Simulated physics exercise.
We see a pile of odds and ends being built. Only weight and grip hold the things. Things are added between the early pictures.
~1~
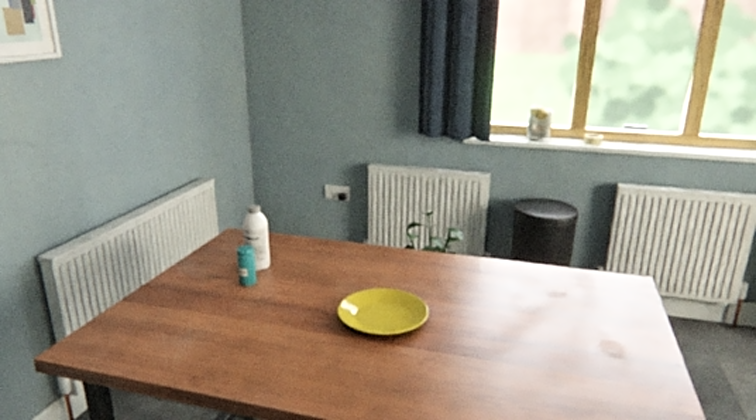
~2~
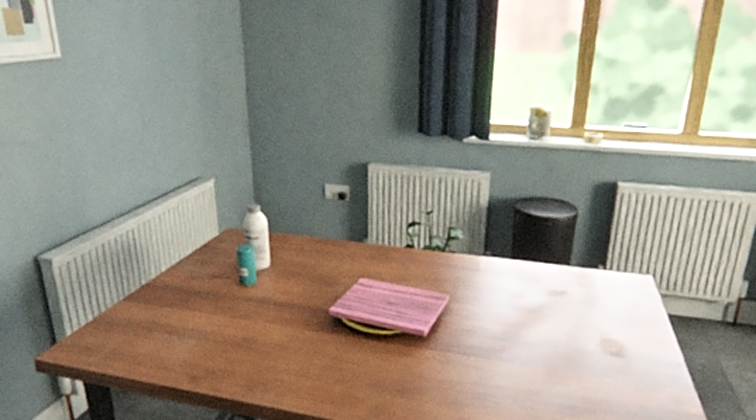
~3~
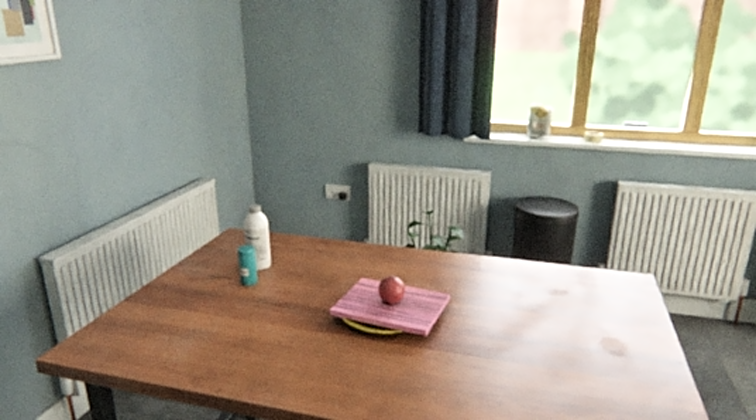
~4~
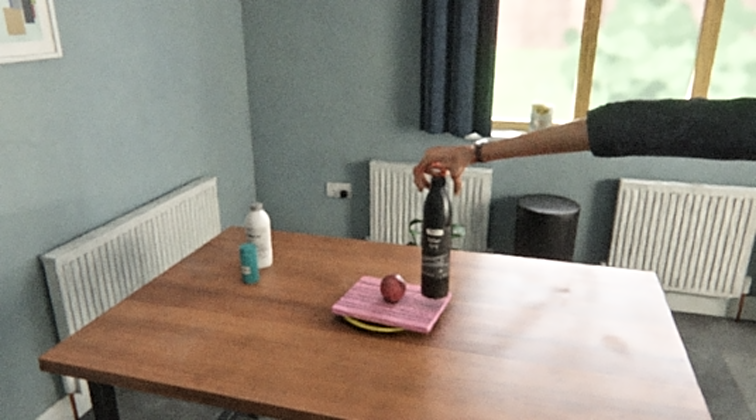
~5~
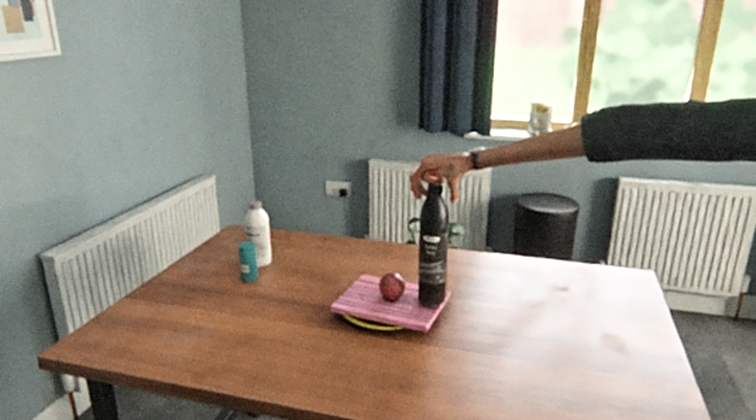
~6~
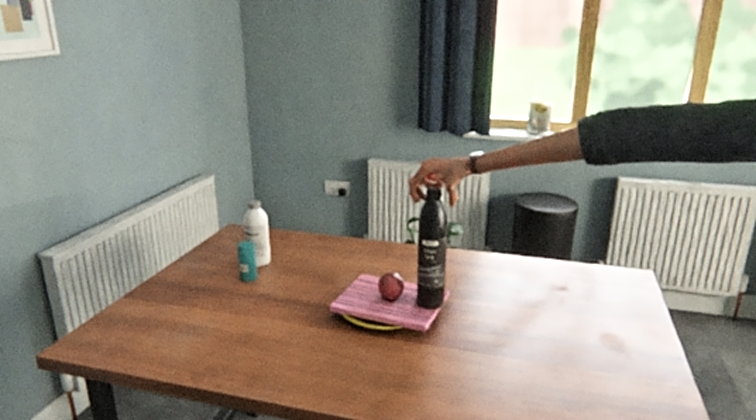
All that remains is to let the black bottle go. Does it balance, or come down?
Here the pile keeps its balance.
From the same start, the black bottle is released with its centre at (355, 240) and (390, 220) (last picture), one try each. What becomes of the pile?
First try: It stays up; second try: It gives way.
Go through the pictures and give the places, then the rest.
The last thing is not in view yet, in the first picture.
The last thing is not in view yet; pink board (390, 305), in the second picture.
The last thing is not in view yet, in the third picture.
Still above its spot; black bottle (437, 238); white bottle (258, 234), in the fourth picture.
Still above its spot; black bottle (433, 245); turquoise shaker (248, 262), in the fifth picture.
Set down, still held; black bottle (432, 249); red ball (391, 286), in the sixth picture.
Then, 0.60 s past the last view, nothing moves.
Then, 1.50 s past the last view, black bottle resting near (433, 249).
Finally, all 6 still in place. Final places as the last picture's camera would see them, black bottle near (433, 249). The pile stays up.
